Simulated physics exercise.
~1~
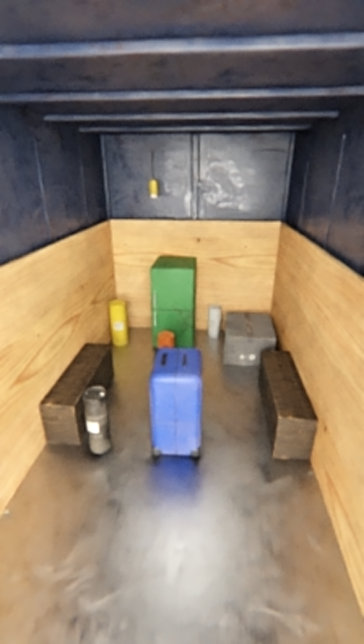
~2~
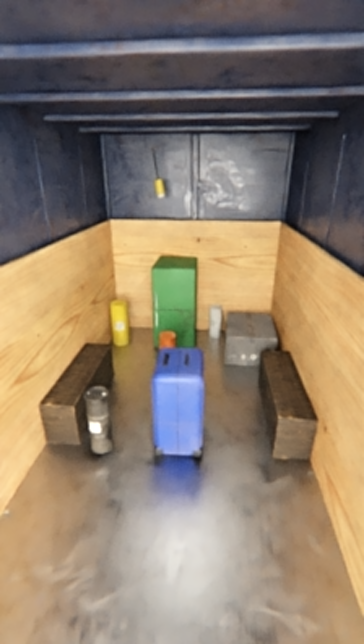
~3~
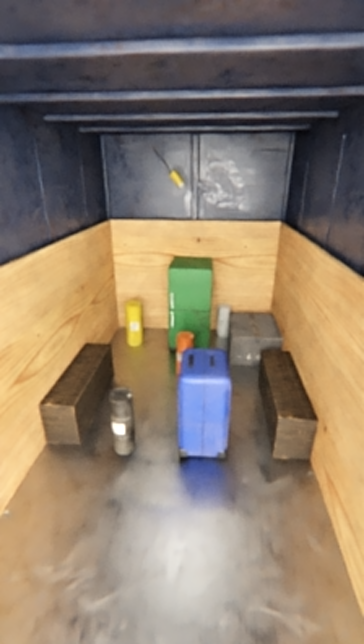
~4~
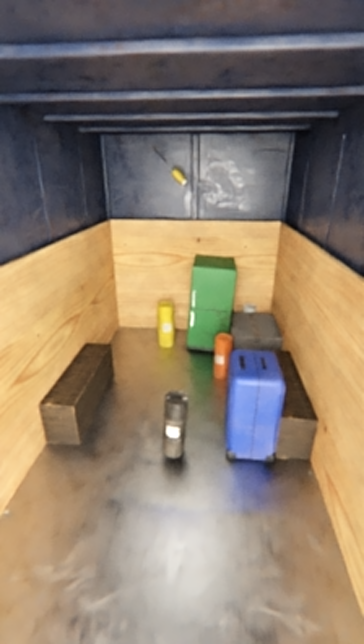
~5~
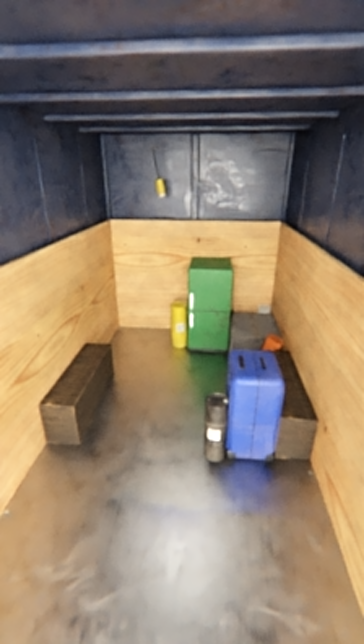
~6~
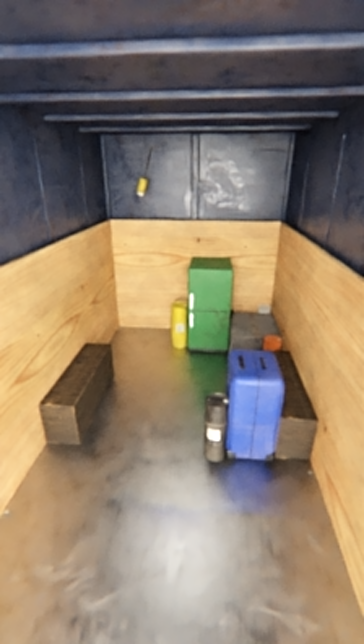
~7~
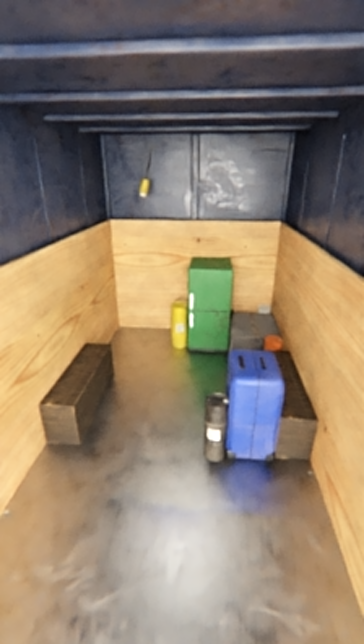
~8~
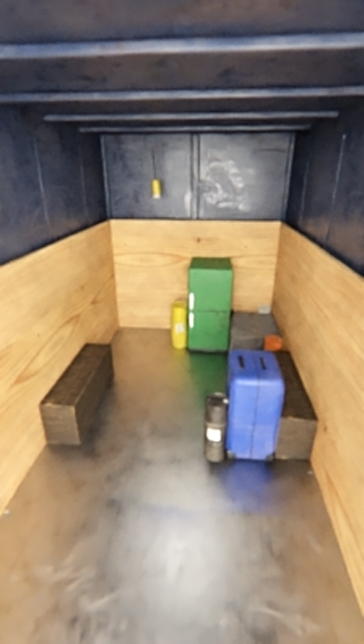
A bright blue case stands mid-floor in a delivery van's load bay, seen from behind, with a green appliance, yellow and white canisters and a grey box near the front wall. An orange canister stands behind the case, a black one to its left, between dark wheel boxes. The hanging yellow lamp swings right, and the loose things slide right while the grey box stays put. They slide farther, the case stopping by the right wheel box. The black canister reaches the case, and the orange one leans beyond it. Finally everything rests on the right, still untoppled, as the lamp sways.
